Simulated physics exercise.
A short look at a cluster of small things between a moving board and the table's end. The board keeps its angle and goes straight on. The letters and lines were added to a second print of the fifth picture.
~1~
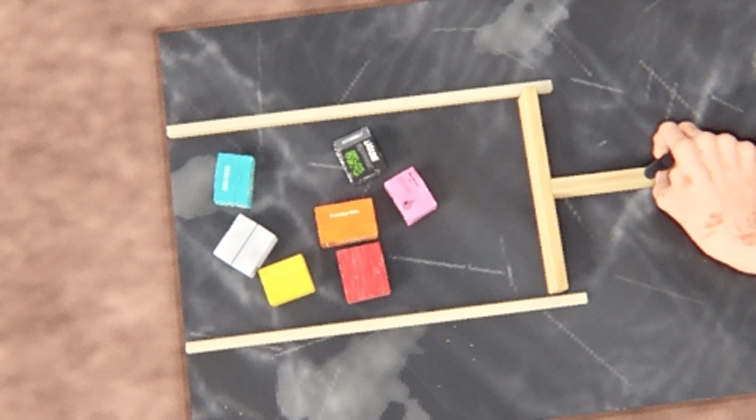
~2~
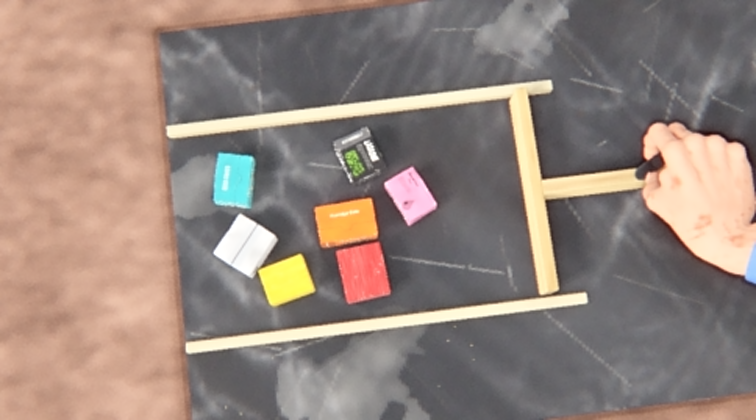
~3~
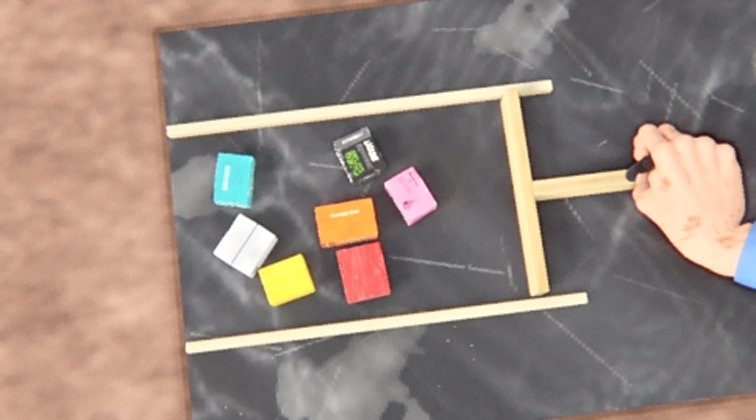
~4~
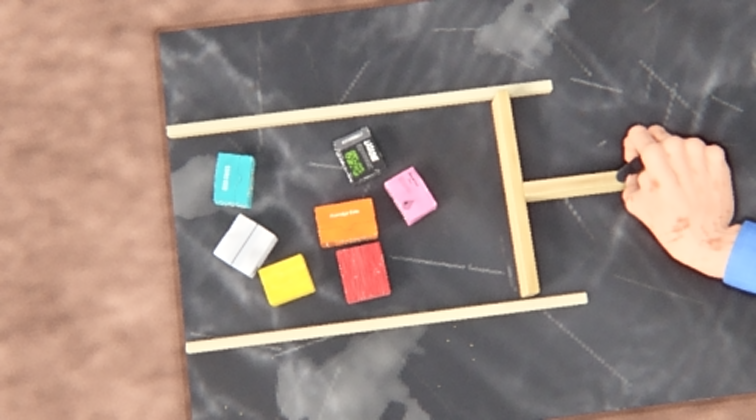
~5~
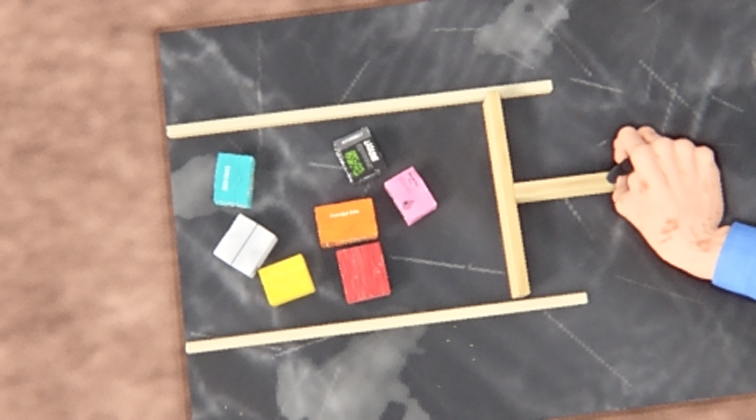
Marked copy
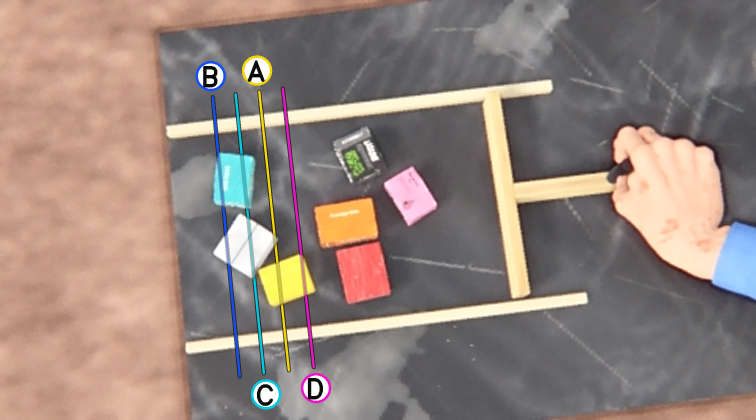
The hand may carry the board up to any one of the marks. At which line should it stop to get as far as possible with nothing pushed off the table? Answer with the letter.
No farther than D.
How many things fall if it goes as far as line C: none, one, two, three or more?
By then, one.
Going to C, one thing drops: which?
The white box.
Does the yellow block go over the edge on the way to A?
No.
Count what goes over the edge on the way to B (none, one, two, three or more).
By then, three or more.
On the copy, A at (274, 227); B at (226, 233); C at (249, 230); D at (298, 224).
On D. First, board (433, 200); pink packet (403, 195); turquoise packet (235, 181).
Then, board (357, 209); white box (231, 250); orange packet (290, 230).
Finally, board (300, 216); white box (185, 268); yellow block (236, 281); nothing has fallen.
By contrast, A drops the white box; B drops the turquoise packet, orange packet, yellow block and white box; C drops the white box.
